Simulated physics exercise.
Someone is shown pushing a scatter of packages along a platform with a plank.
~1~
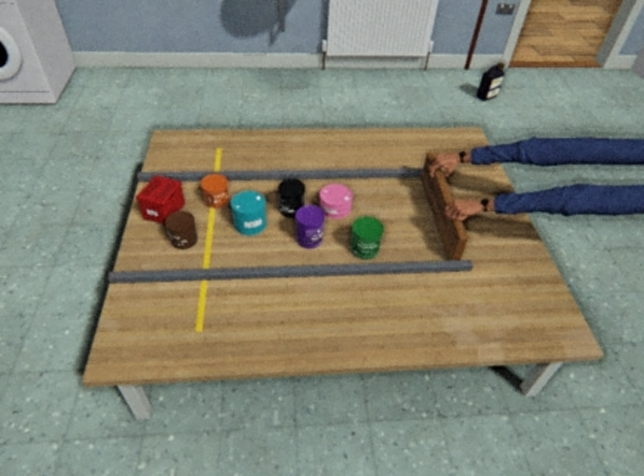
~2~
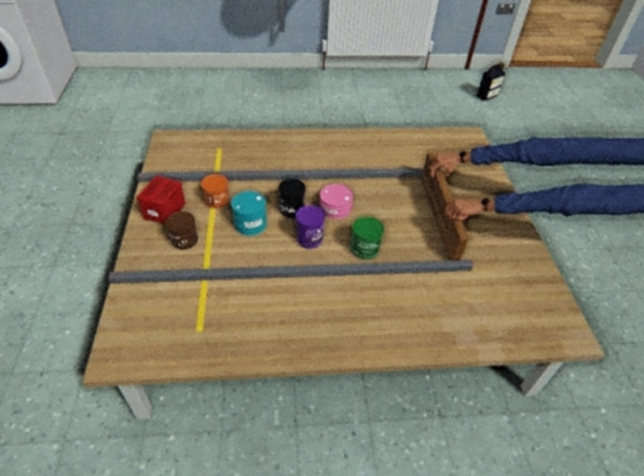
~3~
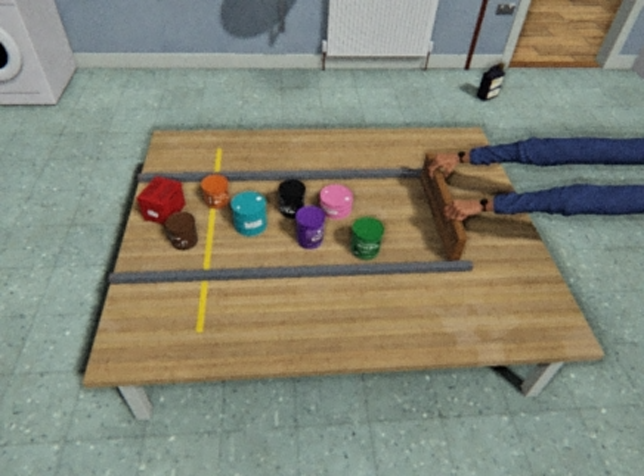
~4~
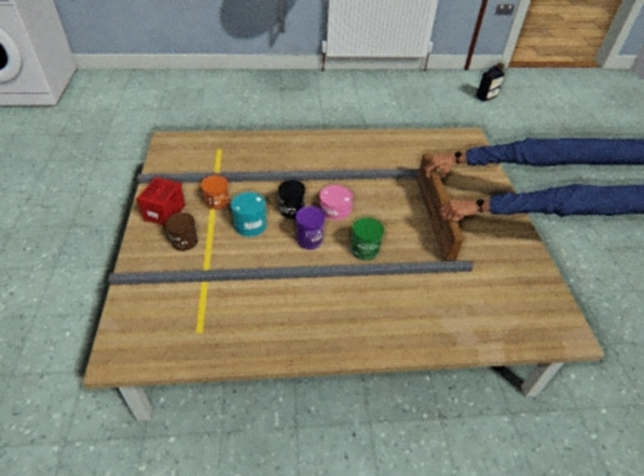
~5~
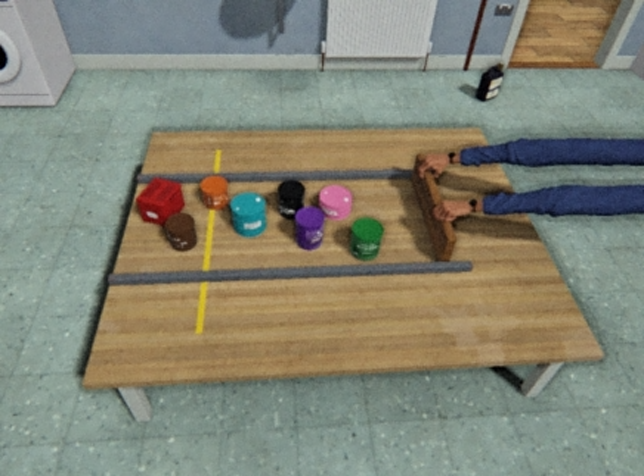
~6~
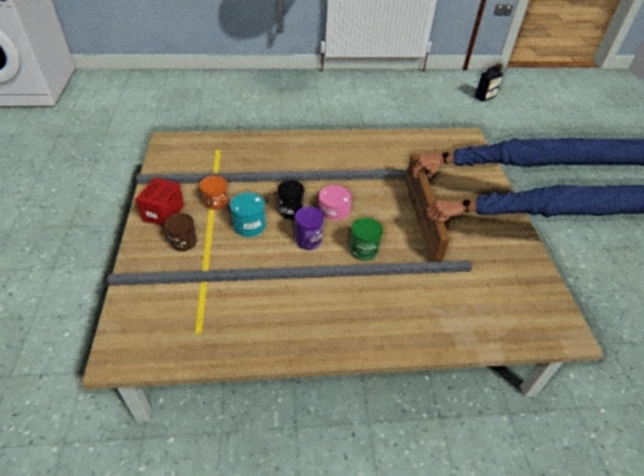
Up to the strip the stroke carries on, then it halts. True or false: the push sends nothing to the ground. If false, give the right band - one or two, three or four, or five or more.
True.
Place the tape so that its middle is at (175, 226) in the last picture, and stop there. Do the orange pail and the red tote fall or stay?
Here's how it goes: The orange pail goes down, and the red tote goes down.
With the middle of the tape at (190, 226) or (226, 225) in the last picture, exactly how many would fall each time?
Per try: 2; 0.
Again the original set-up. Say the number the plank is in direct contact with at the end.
Contact count: 3.
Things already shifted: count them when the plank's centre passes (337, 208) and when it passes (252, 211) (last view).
Counts: 4 / 6.
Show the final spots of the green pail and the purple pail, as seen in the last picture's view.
I'd put one at around (188, 247) and the other at around (192, 222).
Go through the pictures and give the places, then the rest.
Red tote (162, 201); brown pail (182, 231); orange pail (216, 192); plank (442, 205); tape (211, 223), in the first frame.
Brown pail (183, 231); black pail (292, 199), in the second frame.
Orange pail (216, 192); pink canister (336, 202), in the third frame.
Red tote (162, 202); green pail (367, 239), in the fourth frame.
Brown pail (182, 233); turquoise canister (249, 215), in the fifth frame.
Red tote (161, 203); brown pail (181, 232); orange pail (215, 193); plank (425, 206); tape (210, 225), in the sixth frame.
Soon after, none off yet; red tote at rest near (161, 203); brown pail at rest near (181, 232); orange pail at rest near (215, 193).
After that, none off yet; red tote at rest near (161, 203); brown pail at rest near (181, 232); orange pail moving near (212, 193).
In the end, the number that fall off is zero.
